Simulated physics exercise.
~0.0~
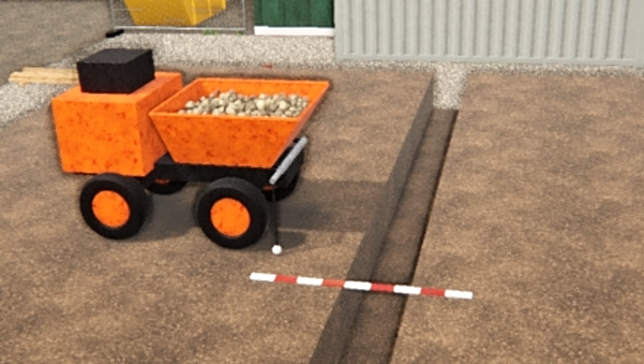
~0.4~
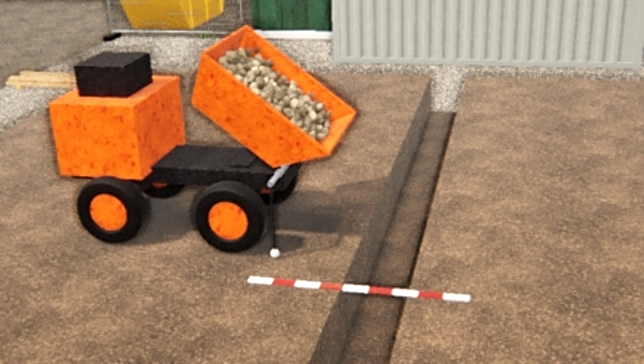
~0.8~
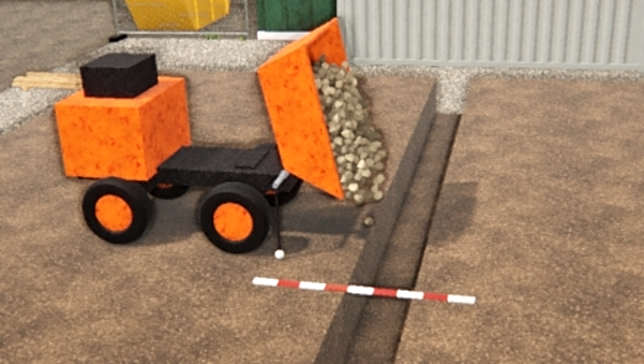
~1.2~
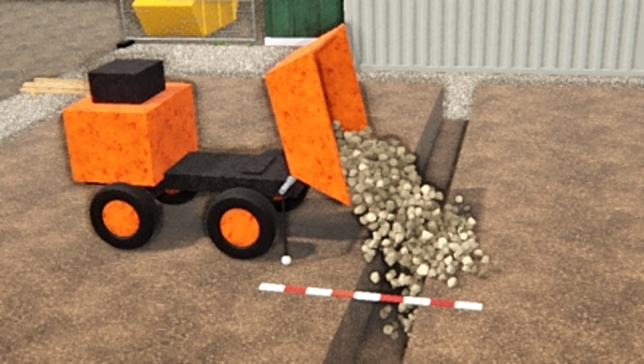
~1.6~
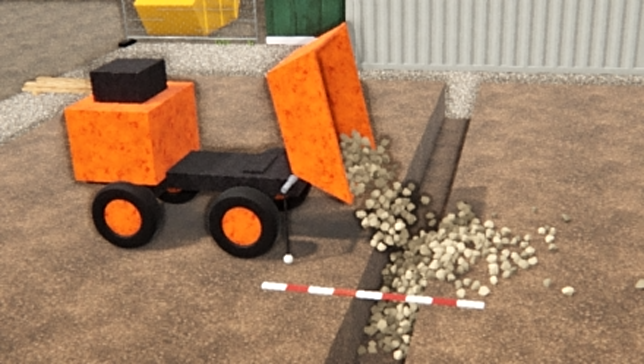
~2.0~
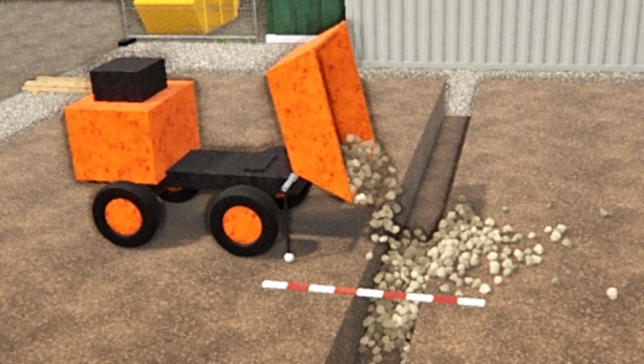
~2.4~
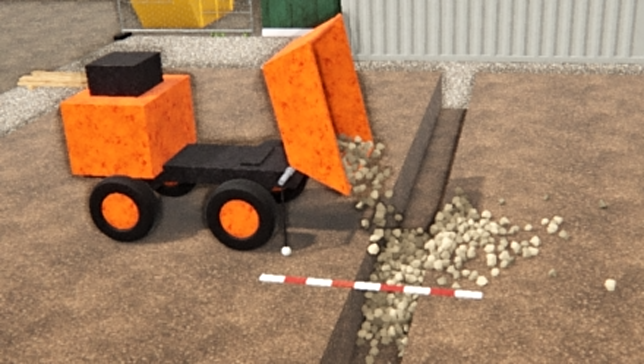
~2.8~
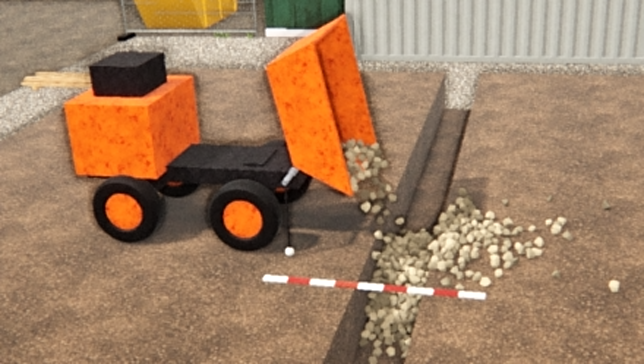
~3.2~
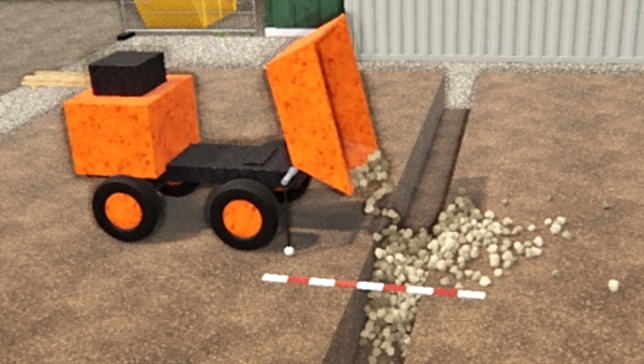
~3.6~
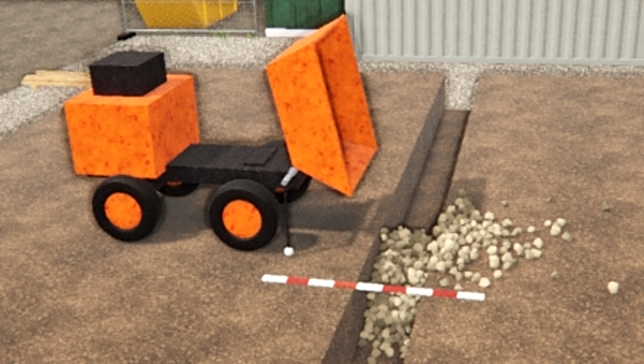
On a building site, an orange dumper tips its stones, mostly filling into a trench.
